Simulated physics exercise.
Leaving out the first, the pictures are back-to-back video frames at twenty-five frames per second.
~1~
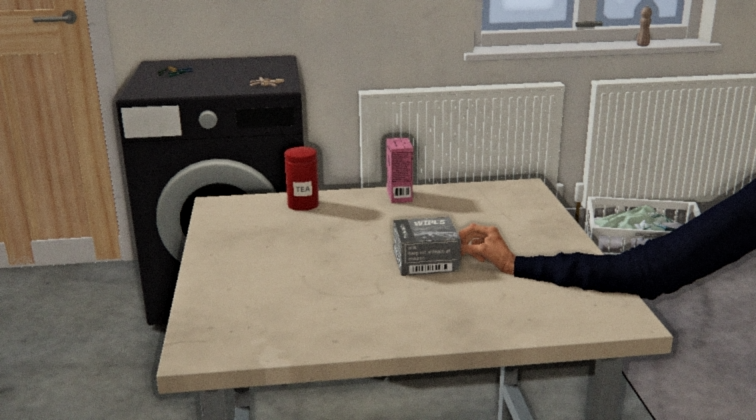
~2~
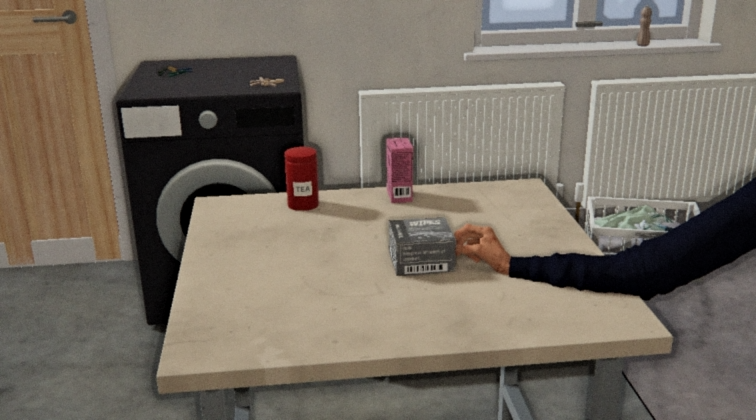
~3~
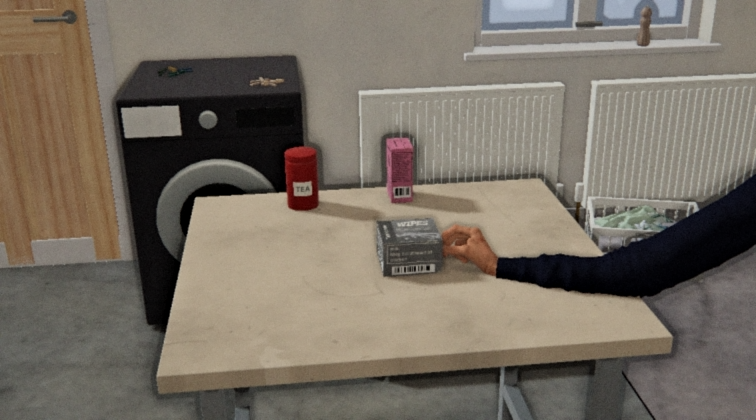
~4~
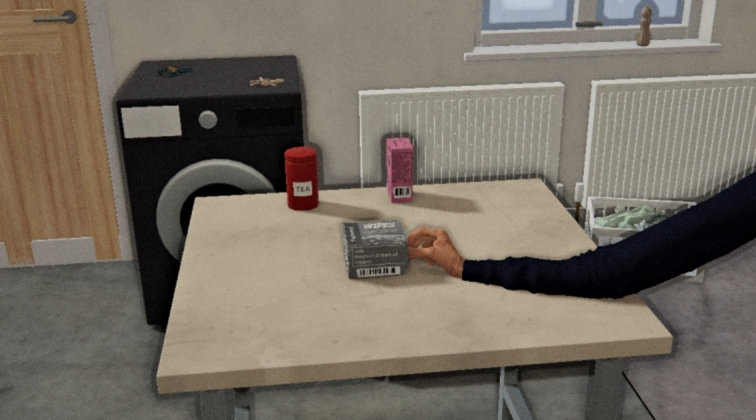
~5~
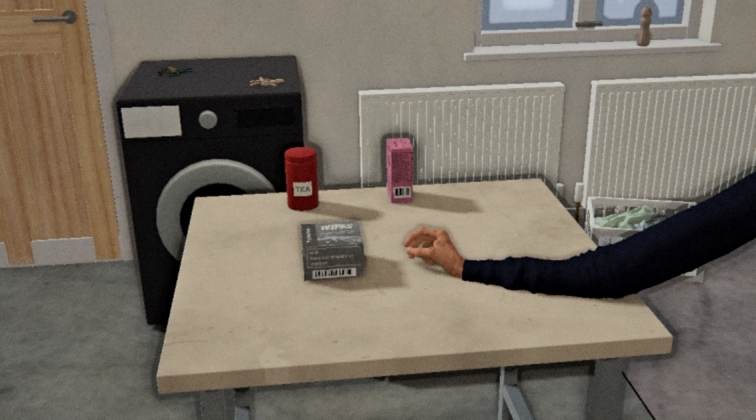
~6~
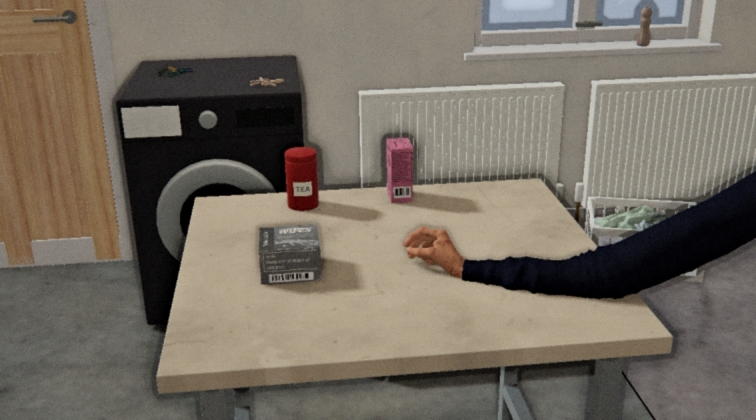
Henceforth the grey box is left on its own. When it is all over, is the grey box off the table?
Ha, it is off the tabletop once it's done.
Then, 0.20 s later than the last frame, grey box now off the table.
Then, 0.50 s later than the last frame, things are still on the move.
When it is over, off the table, grey box.
